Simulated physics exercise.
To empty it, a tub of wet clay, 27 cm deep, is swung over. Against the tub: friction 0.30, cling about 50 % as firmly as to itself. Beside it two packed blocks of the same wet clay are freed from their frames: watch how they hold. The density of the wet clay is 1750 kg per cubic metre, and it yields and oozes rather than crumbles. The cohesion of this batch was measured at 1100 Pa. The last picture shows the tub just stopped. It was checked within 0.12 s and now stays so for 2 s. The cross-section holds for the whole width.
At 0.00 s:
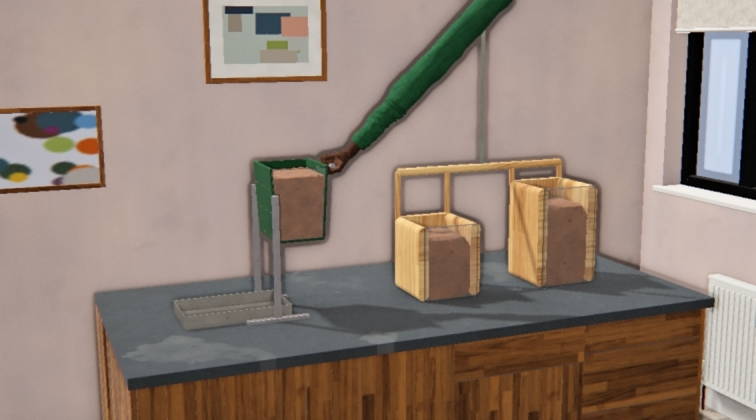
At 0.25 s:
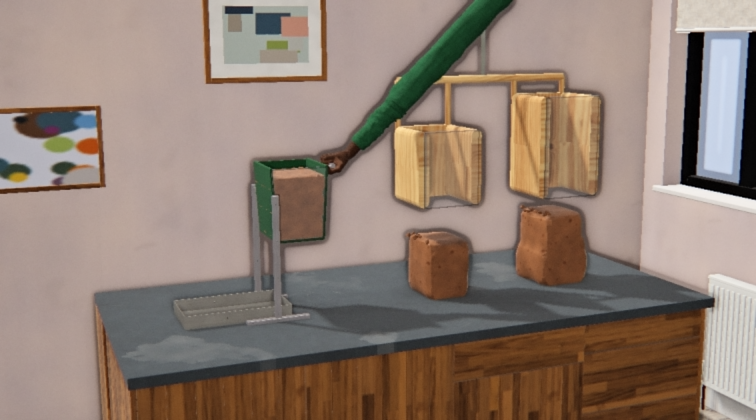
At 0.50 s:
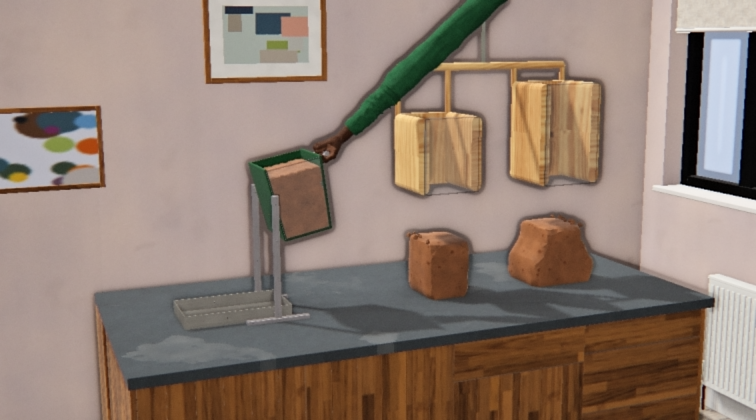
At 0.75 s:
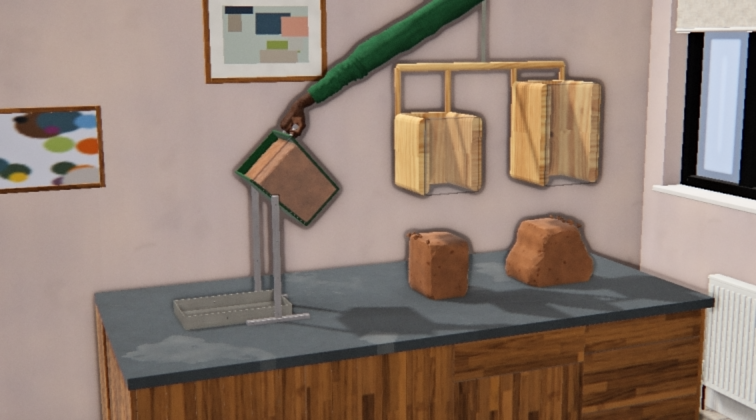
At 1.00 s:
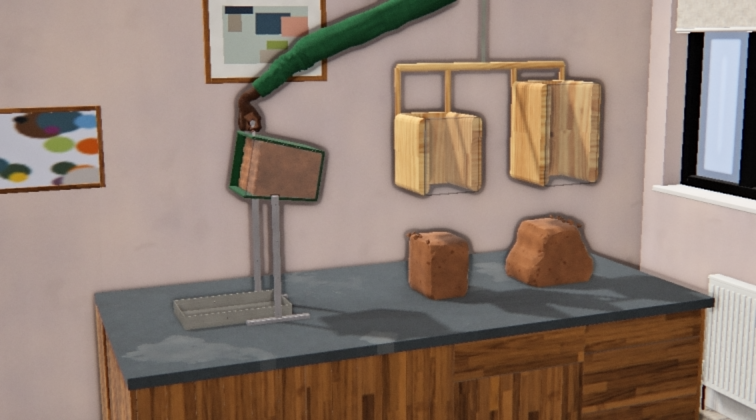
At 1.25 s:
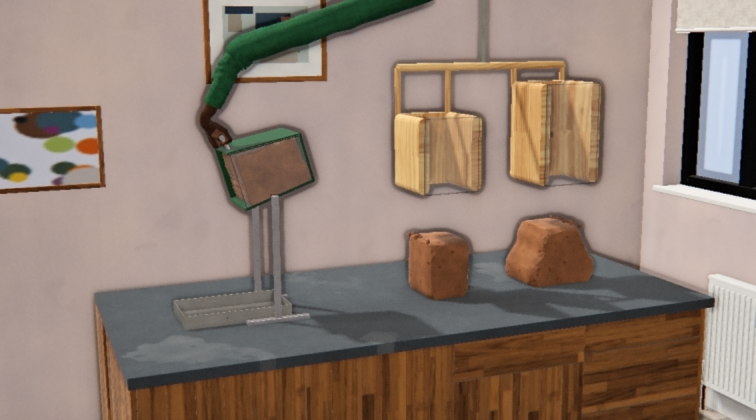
A green-sleeved arm reaches down from the top to a green tub of brown clay on grey stands, left of two clay-filled wooden moulds on a dark counter, seen from a fixed, slightly raised view. The joined moulds lift clear of the two blocks, and the taller one slumps and widens. The hand then swings the tub leftward past its side, the clay still inside.
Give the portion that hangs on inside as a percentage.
The portion that hangs on inside is near 57 %.
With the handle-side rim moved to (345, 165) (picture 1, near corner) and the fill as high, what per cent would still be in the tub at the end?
In that case some 35 per cent.
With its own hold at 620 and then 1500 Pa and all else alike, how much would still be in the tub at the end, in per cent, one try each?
In that order: 35 %, 100 %.
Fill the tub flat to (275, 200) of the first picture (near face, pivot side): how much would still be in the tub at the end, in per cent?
It would be near 95 %.
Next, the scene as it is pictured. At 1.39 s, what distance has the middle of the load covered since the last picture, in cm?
Roughly 2 cm.
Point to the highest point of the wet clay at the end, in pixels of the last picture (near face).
Around (246, 163).
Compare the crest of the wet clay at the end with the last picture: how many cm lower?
Some 8 cm.
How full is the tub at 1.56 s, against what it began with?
Some 95 per cent.
After 1.39 s, the tub is at 106 degrees and holds 100 %.
After 1.56 s, the tub is at 106 degrees and holds 96 %.
After 1.73 s, the tub is at 106 degrees and holds 88 %.
After 1.90 s, the tub is at 106 degrees and holds 77 %.
After 3.25 s, at the end, the tub is at 106 degrees and holds 57 %.
